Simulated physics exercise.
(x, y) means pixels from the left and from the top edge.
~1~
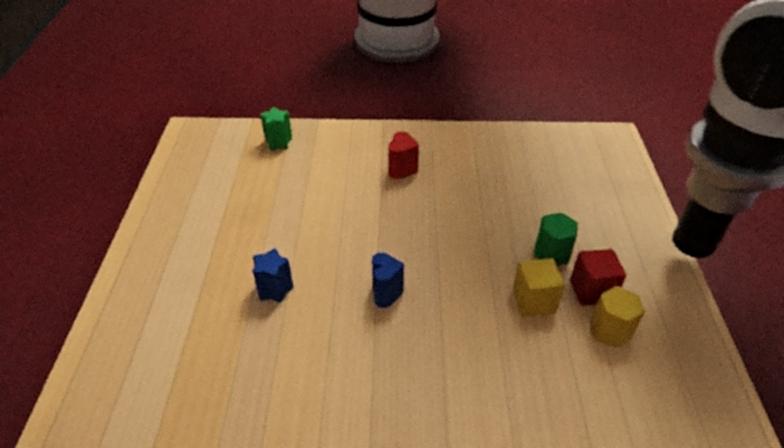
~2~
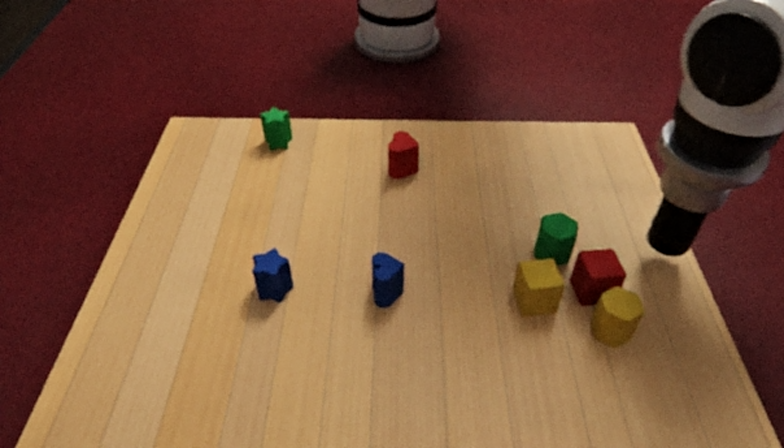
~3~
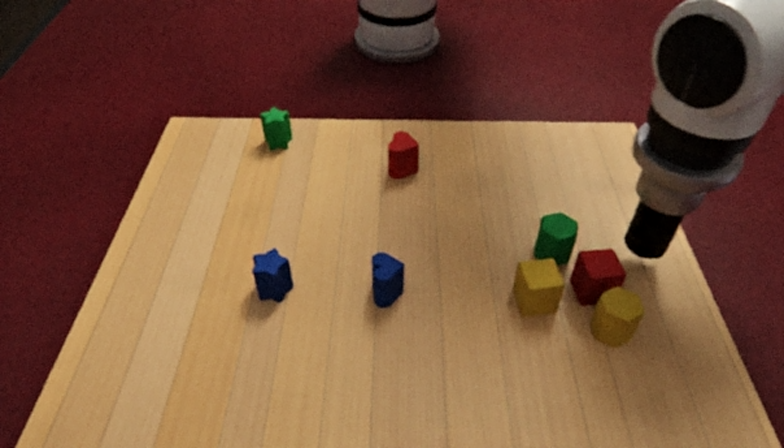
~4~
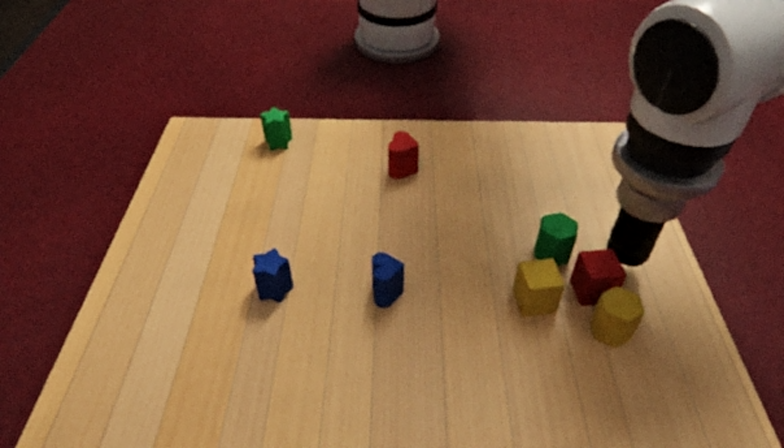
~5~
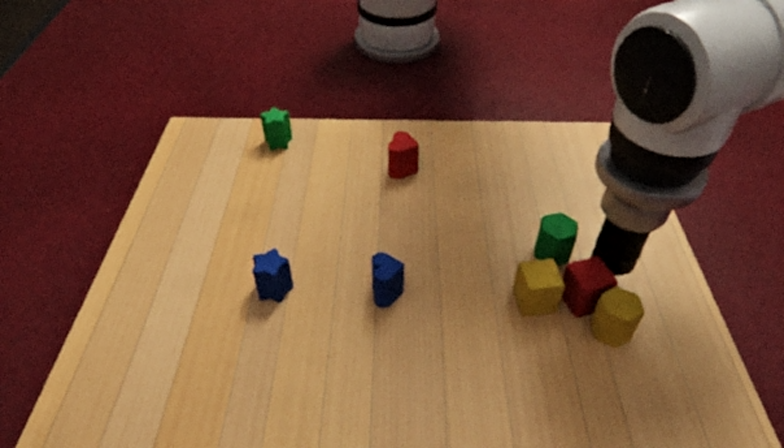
The clip shows a robot arm moving left over a wooden board of small coloured blocks, its dark tip approaching a cluster at the right. The tip then nudges the red cube slightly left and toward the viewer.
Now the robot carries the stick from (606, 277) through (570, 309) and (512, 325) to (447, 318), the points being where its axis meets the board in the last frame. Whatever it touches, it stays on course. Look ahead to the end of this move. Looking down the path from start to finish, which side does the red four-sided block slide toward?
With start-to-end as forward, it shifts left.
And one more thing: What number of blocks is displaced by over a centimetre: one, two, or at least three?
Count: 2.
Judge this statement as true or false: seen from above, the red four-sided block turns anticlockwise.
Verdict: True.
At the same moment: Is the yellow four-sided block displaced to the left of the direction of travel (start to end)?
No, it doesn't check out.
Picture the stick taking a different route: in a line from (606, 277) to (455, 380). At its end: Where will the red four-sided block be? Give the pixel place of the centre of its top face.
It will likely be found at (525, 364).
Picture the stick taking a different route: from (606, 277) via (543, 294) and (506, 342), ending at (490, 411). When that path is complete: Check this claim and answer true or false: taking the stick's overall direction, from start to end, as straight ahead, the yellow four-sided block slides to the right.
That claim is true.
On the path given first. One third of the way, stick (574, 294); yellow four-sided block (523, 280), turned 45° clockwise; red four-sided block (554, 307), turned 25° anticlockwise.
Two thirds of the way, stick (515, 309); yellow four-sided block (484, 273), turned 65° clockwise; red four-sided block (519, 334), turned 70° anticlockwise.
At the end, stick (449, 303); yellow four-sided block (453, 259), turned 105° clockwise; red four-sided block (518, 334), turned 70° anticlockwise; yellow hexagon still.
